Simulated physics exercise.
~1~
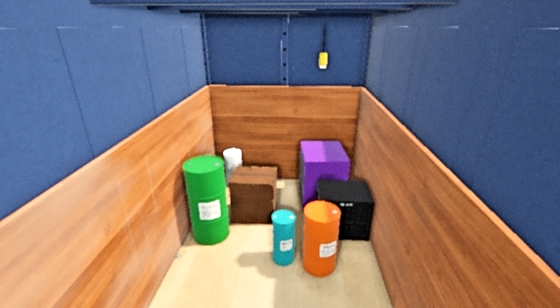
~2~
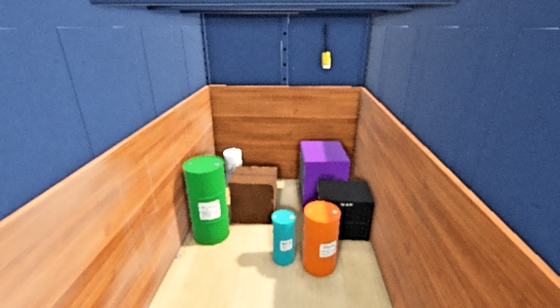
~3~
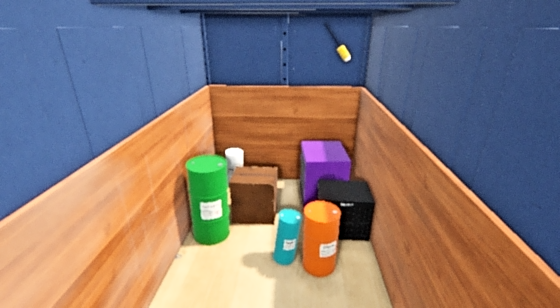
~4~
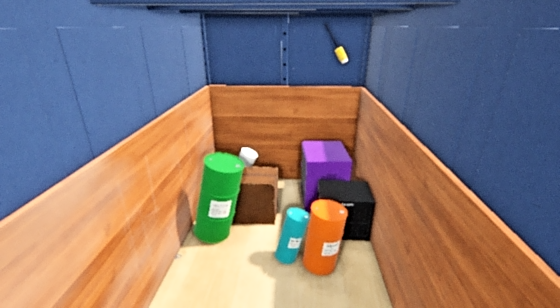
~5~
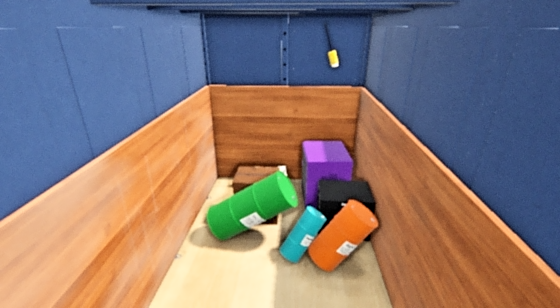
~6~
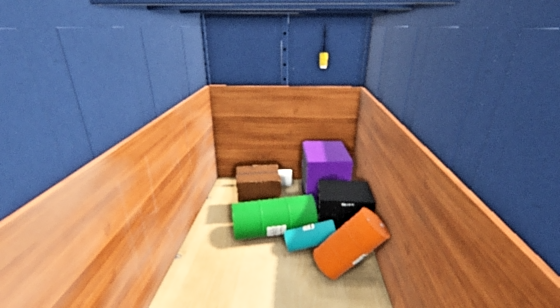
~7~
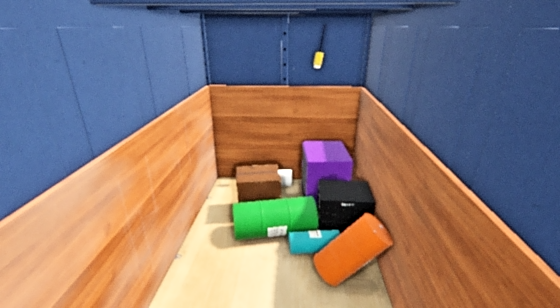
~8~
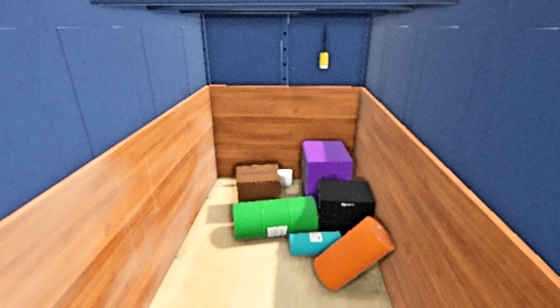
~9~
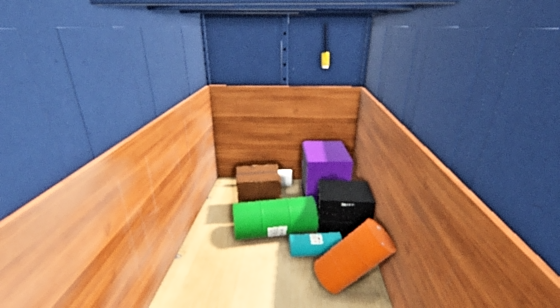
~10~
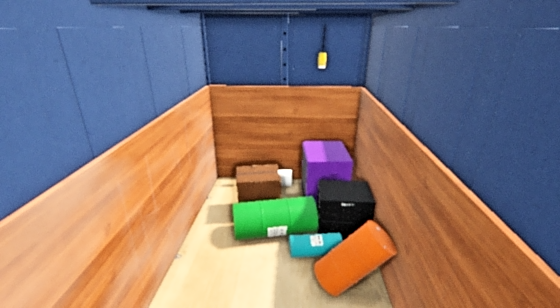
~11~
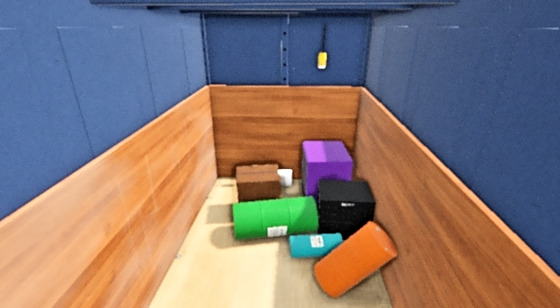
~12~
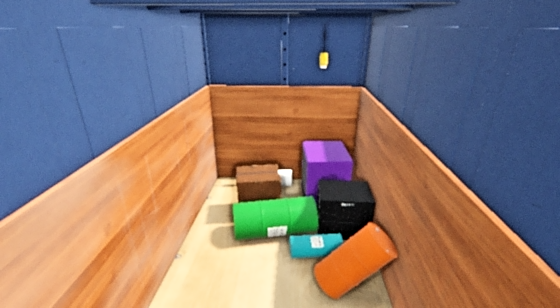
A small yellow lamp hangs at the far end of a van's load bay, seen from the open end looking towards the cab, between blue walls with wooden panels below. A green drum and a white canister stand at left by a brown box, with a turquoise canister and an orange drum in front and a purple box and black chest at right. The lamp swings right, and the green drum and white canister tip right. The turquoise canister and orange drum lean over too. Finally, the drums and canisters lie toppled, the orange drum slanting at right, while the purple box and black chest keep their places.
